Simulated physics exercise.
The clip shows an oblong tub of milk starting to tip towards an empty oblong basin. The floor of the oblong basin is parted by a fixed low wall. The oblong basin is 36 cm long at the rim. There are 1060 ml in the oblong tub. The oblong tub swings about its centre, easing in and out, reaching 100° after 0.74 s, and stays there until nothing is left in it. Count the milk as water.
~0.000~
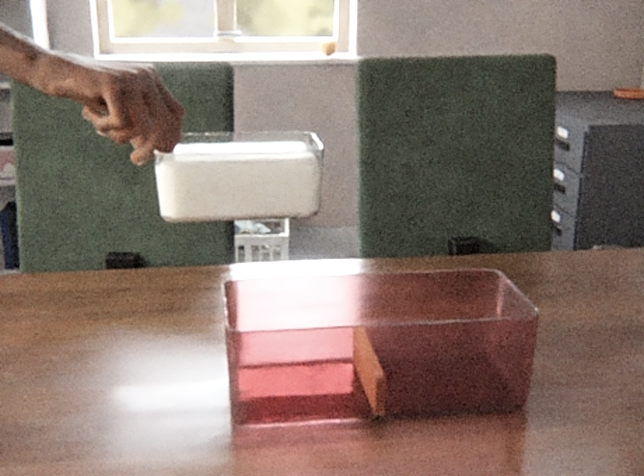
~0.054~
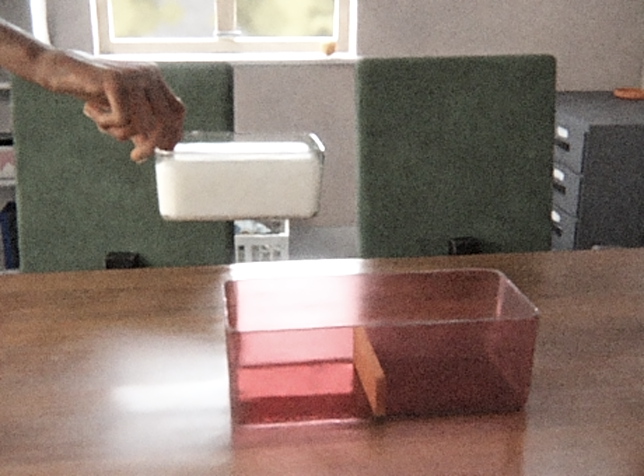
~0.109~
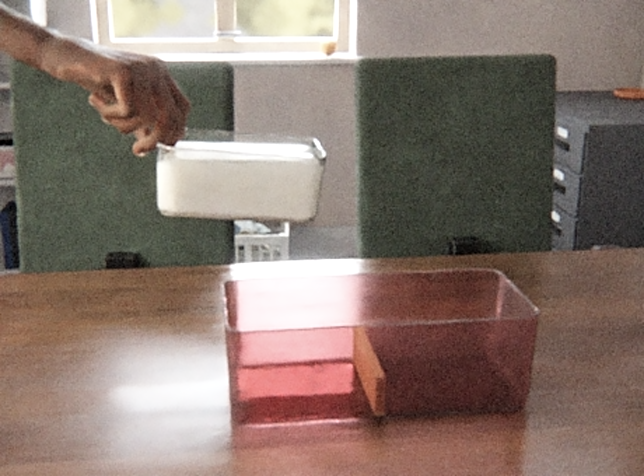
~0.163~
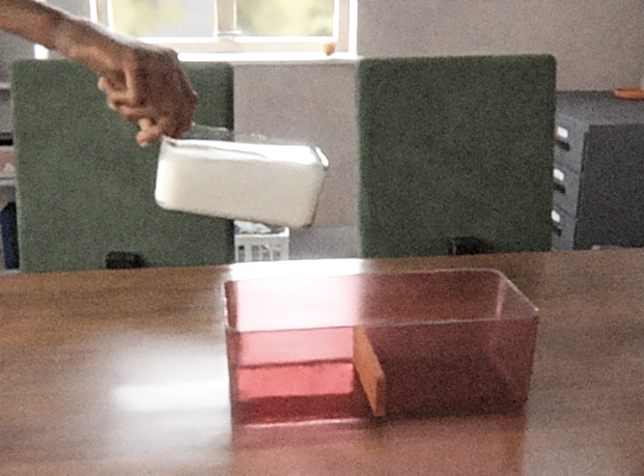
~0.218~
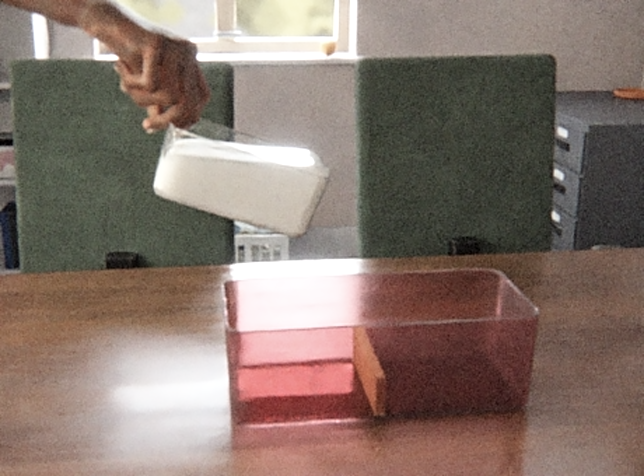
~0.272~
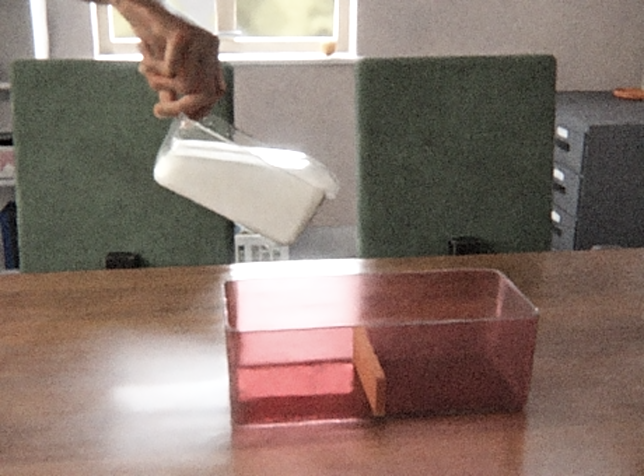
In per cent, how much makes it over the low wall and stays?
About 54 per cent.
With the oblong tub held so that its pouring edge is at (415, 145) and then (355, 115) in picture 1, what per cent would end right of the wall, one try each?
In turn about 80 and 70 per cent.
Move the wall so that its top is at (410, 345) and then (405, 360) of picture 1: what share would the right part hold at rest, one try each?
First 5, then 25 per cent.
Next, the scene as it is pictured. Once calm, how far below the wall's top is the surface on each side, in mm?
Left about 32 mm, right about 28 mm.
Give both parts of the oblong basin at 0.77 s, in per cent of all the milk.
Some 32 per cent left and 54 right.
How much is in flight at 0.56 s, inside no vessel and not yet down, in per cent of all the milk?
About 46 per cent.
Then, 0.56 s in, the tilt is 86° and 18 per cent is still to pour, 4 is left of the wall and 32 right of it.
Then, 0.77 s in, the tilt is 100° and 4 per cent is still to pour, 32 is left of the wall and 54 right of it.
Then, 1.00 s in, the tilt is 100° and 1 per cent is still to pour, 37 is left of the wall and 53 right of it.
Then, 1.24 s in, the tilt is 100° and 0 per cent is still to pour, 39 is left of the wall and 54 right of it.
Finally, 39 per cent lies left of the wall, 54 right of it and 7 outside.
